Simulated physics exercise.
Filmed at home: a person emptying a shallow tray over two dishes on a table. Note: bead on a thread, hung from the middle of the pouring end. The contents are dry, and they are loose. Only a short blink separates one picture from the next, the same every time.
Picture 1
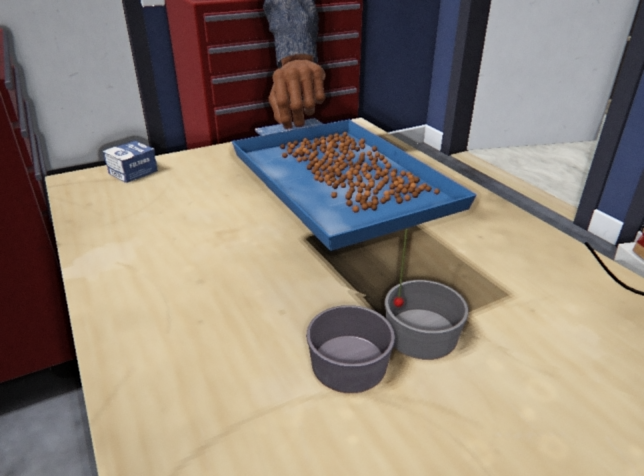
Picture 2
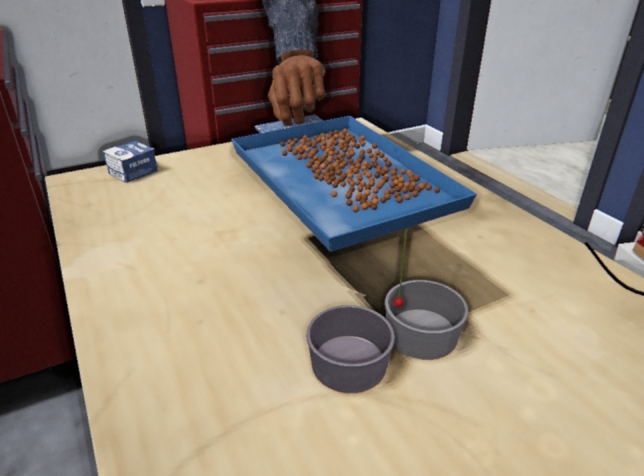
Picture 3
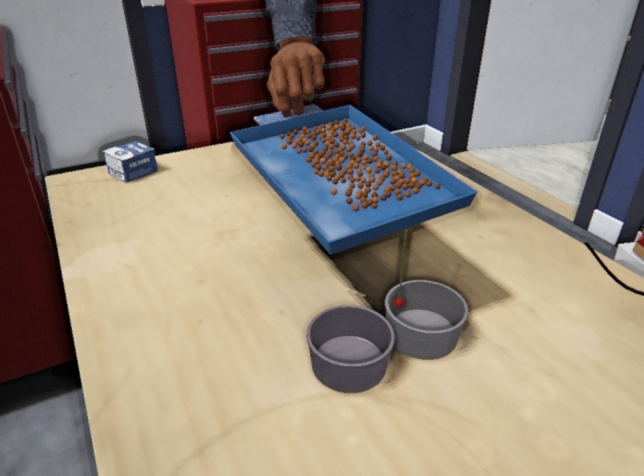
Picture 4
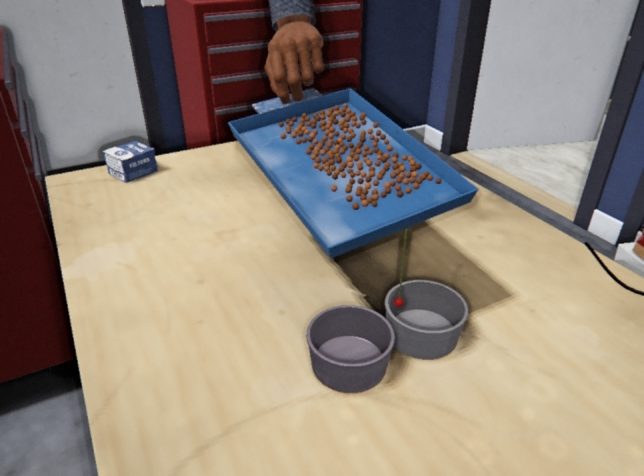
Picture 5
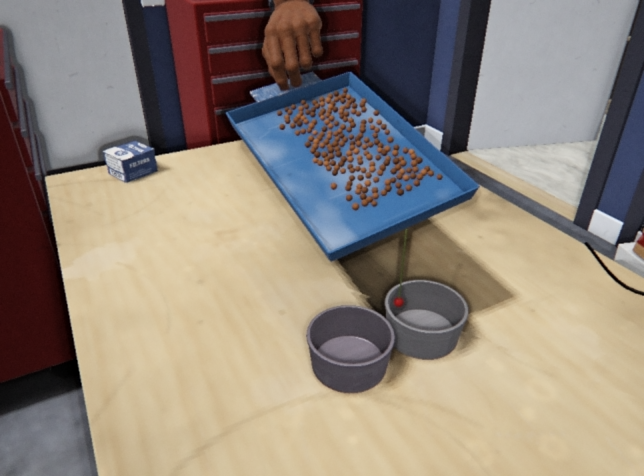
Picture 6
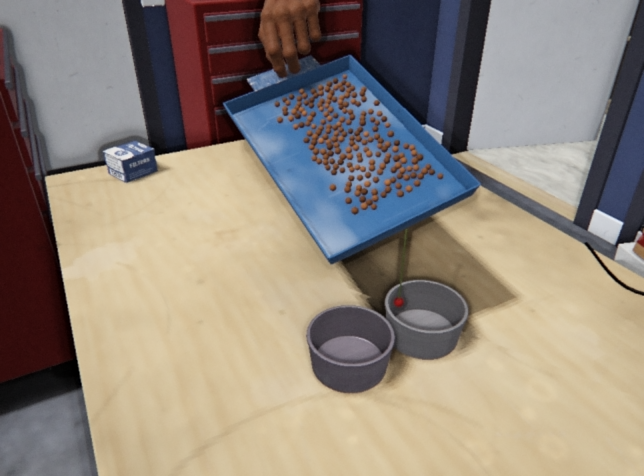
A hand held the far end of a blue tray scattered with small brown balls above two gray dishes on a wooden table, then gradually raised that end, tilting the tray toward its near left corner.
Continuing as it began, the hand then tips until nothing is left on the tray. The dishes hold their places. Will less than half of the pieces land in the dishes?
No, most of them land there.
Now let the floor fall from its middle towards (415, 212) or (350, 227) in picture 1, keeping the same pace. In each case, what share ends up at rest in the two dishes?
Lab note: Try 1 = 40 %, try 2 = 70 %.
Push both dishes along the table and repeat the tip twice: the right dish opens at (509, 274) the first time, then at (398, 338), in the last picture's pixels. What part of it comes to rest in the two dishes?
Roughly 0% the first time and 40% the second time.
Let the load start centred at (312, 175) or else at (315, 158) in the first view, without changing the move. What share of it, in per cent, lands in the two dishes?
Estimates in order: 90 percent, 70 percent.
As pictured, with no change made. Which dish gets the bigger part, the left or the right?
That's the left side.
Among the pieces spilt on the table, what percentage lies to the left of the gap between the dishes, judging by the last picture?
80 in a hundred, roughly.
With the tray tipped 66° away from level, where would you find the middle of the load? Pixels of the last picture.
The load is centred around (339, 261).
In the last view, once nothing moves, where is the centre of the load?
Near pixel (343, 365).
Just after the last frame, tray tipped steeply; roughly two thirds on the tray; about a tenth in the left dish; just a few outside both; roughly a quarter in the air.
A moment on, tray tipped past a quarter turn; roughly a quarter on the tray; roughly half in the left dish; roughly a quarter outside both; about a tenth in the air.
Further on, tray tipped past a quarter turn; the larger part in the left dish; roughly a quarter outside both.
When it is over, tray tipped past a quarter turn; the larger part in the left dish; not one in the right dish; roughly a quarter outside both.
